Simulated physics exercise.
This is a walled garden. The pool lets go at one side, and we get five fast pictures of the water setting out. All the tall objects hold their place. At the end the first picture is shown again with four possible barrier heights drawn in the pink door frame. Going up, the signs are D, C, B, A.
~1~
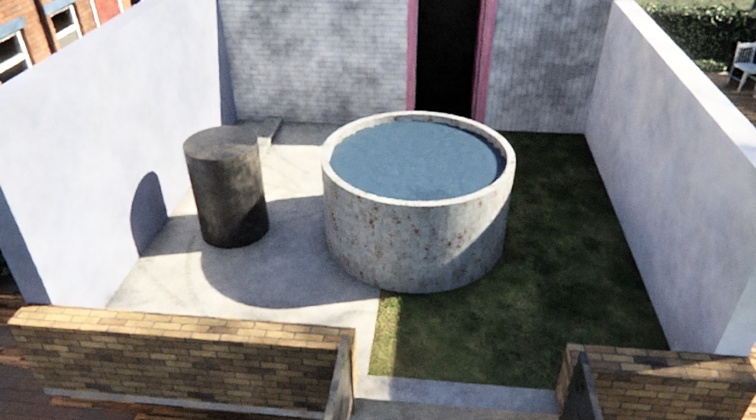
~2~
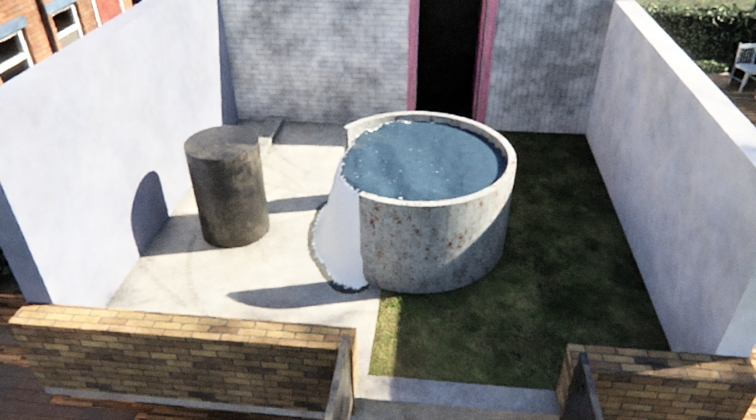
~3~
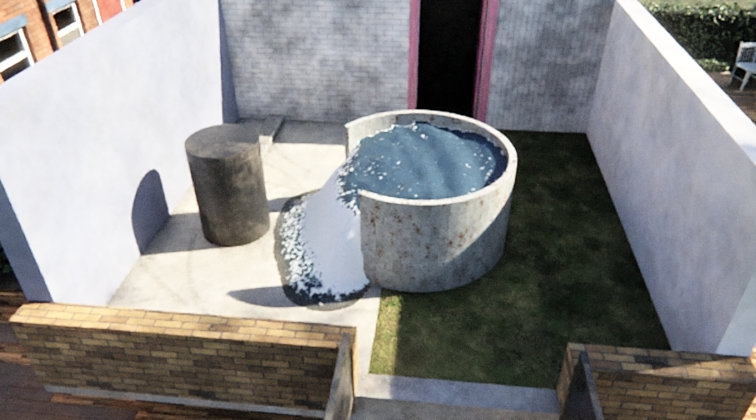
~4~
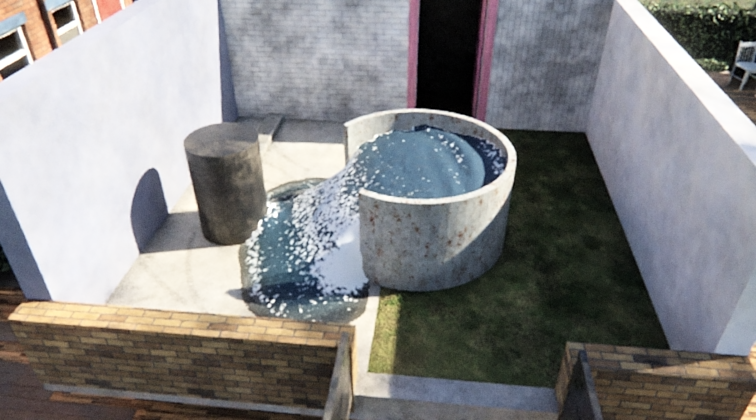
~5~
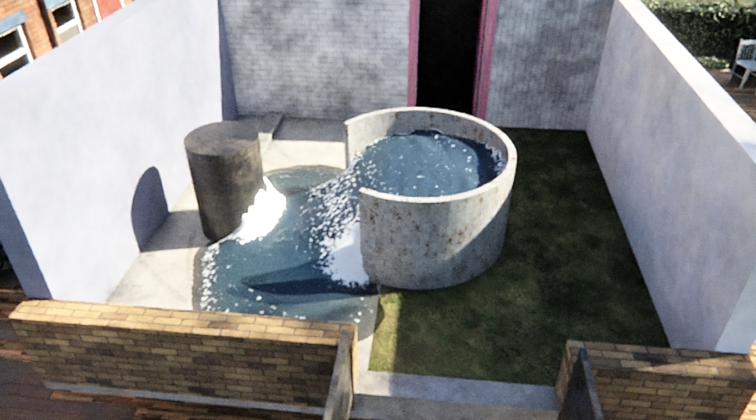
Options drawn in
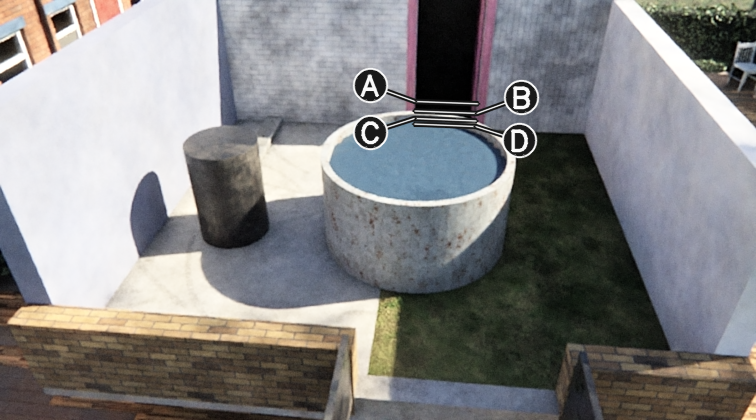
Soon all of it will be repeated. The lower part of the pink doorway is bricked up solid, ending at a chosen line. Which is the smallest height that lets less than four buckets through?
The limit is C.
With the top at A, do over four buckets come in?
No.
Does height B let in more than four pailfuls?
No, not at all.
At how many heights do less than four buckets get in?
Three of them.
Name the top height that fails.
It is D.
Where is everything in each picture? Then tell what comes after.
Water in the pool at rest, its middle at (417, 159); foot of the pink doorway at (444, 128); open gate at (461, 330).
Water covers 2 % of the ground and shows as far out as (353, 287).
Water covers 6 % of the ground and shows as far out as (325, 191).
Water covers 11 % of the ground and shows as far out as (322, 181).
Water covers 18 % of the ground and shows as far out as (311, 170).
On the marked copy, A at (446, 102); B at (445, 112); C at (445, 119); D at (444, 125); from the bottom up D, C, B, A.
Choosing A, nothing gets over.
Choosing B, nothing gets over.
Choosing C, nothing gets over.
Choosing D, about 7 bucketfuls get in.
